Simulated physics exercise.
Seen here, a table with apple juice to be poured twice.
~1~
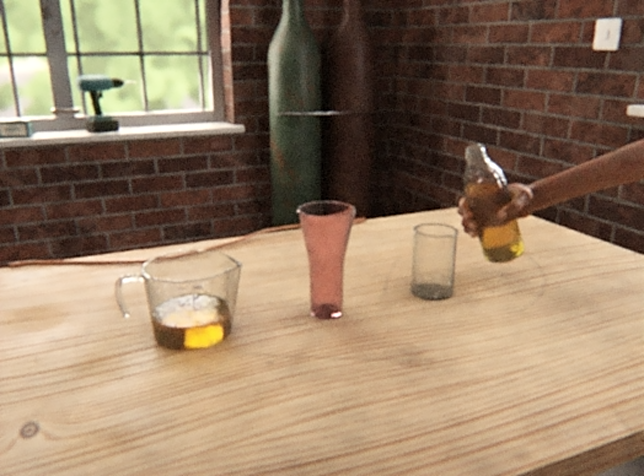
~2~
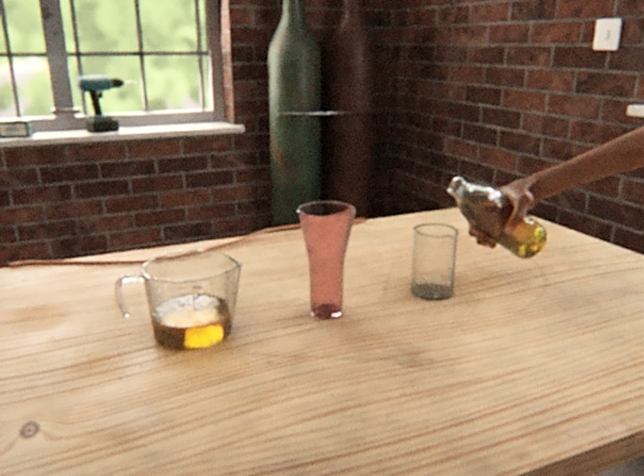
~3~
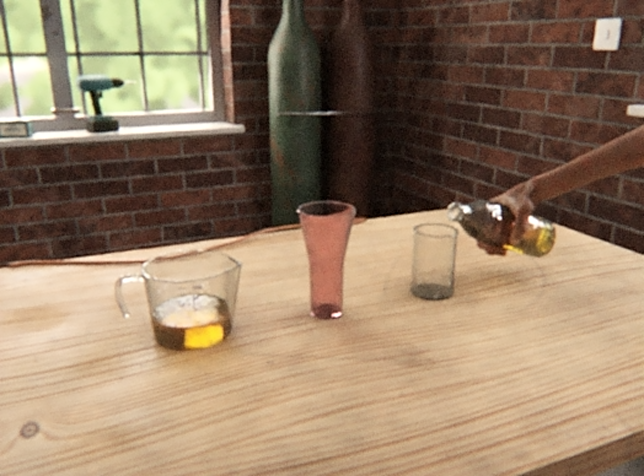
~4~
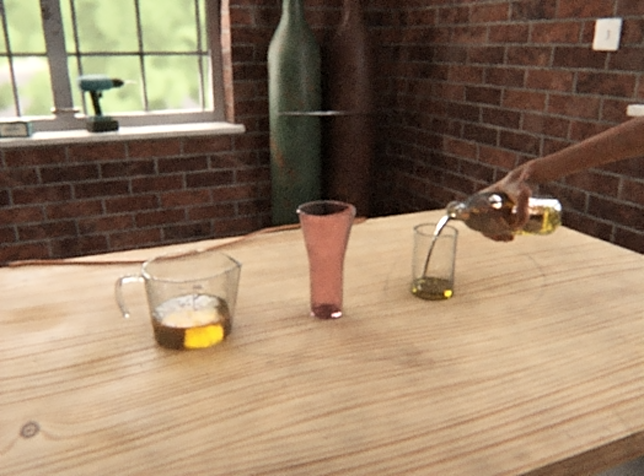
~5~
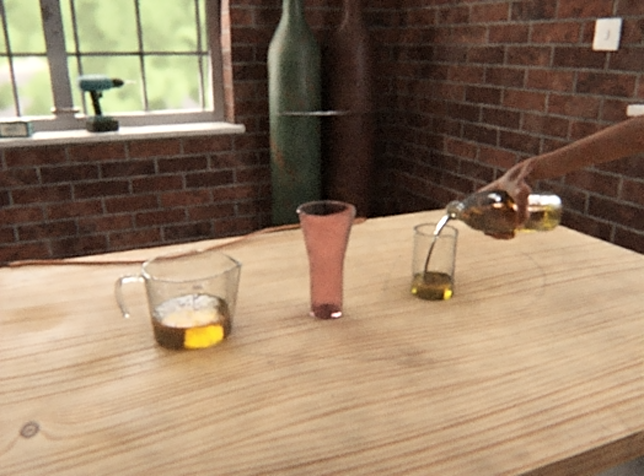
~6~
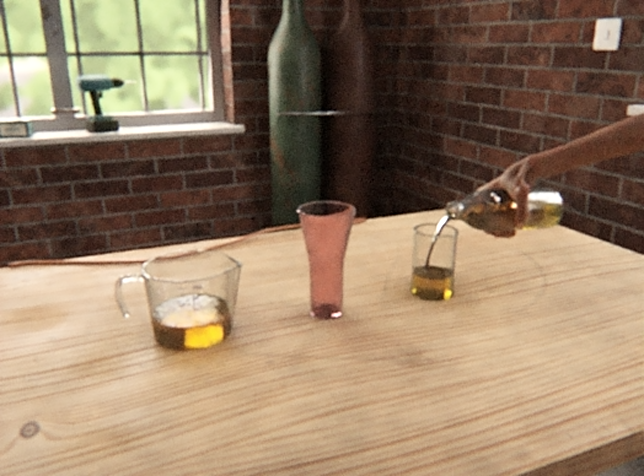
The footage shows a hand tilting a bottle of yellow liquid over a small clear glass at the right of a wooden table, then pouring a thin stream that gradually raises its level, while a jug and reddish vase stay still.
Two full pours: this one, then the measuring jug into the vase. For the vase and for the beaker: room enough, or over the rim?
The vase takes it all; the beaker runs over.
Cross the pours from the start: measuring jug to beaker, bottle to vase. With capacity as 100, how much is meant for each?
Near 70 and 120 in a hundred.
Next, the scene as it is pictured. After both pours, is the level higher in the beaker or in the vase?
Higher in the one on the left.
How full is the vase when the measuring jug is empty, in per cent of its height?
Near 80 in a hundred.
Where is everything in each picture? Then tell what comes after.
The bottle is on its way; bottle (489, 201) tipped 25° with all of its load; measuring jug (191, 298) about a third full; beaker (434, 260) empty; vase (327, 260) empty, in the first frame.
The apple juice nears the lip; bottle (493, 214) tipped 55° with all of its load; beaker (434, 260) empty, in the second frame.
The apple juice nears the lip; bottle (497, 225) tipped 70° with all of its load; beaker (434, 260) empty, in the third frame.
Pouring; bottle (500, 214) tipped 80° with nearly all of its load; beaker nearly empty, surface at (433, 284), in the fourth frame.
Pouring; bottle (500, 212) tipped 85° with nearly all of its load; vase (327, 260) empty, in the fifth frame.
Pouring; bottle (500, 210) tipped 85° with about three quarters of its load; measuring jug about a third full, surface at (192, 310); beaker about a third full, surface at (433, 272); vase (327, 260) empty, in the sixth frame.
A moment on, the beaker is about three quarters full.
Further on, the beaker is full to the brim and overflowed.
When it is over, the vase is about three quarters full; the beaker is full to the brim and overflowed.
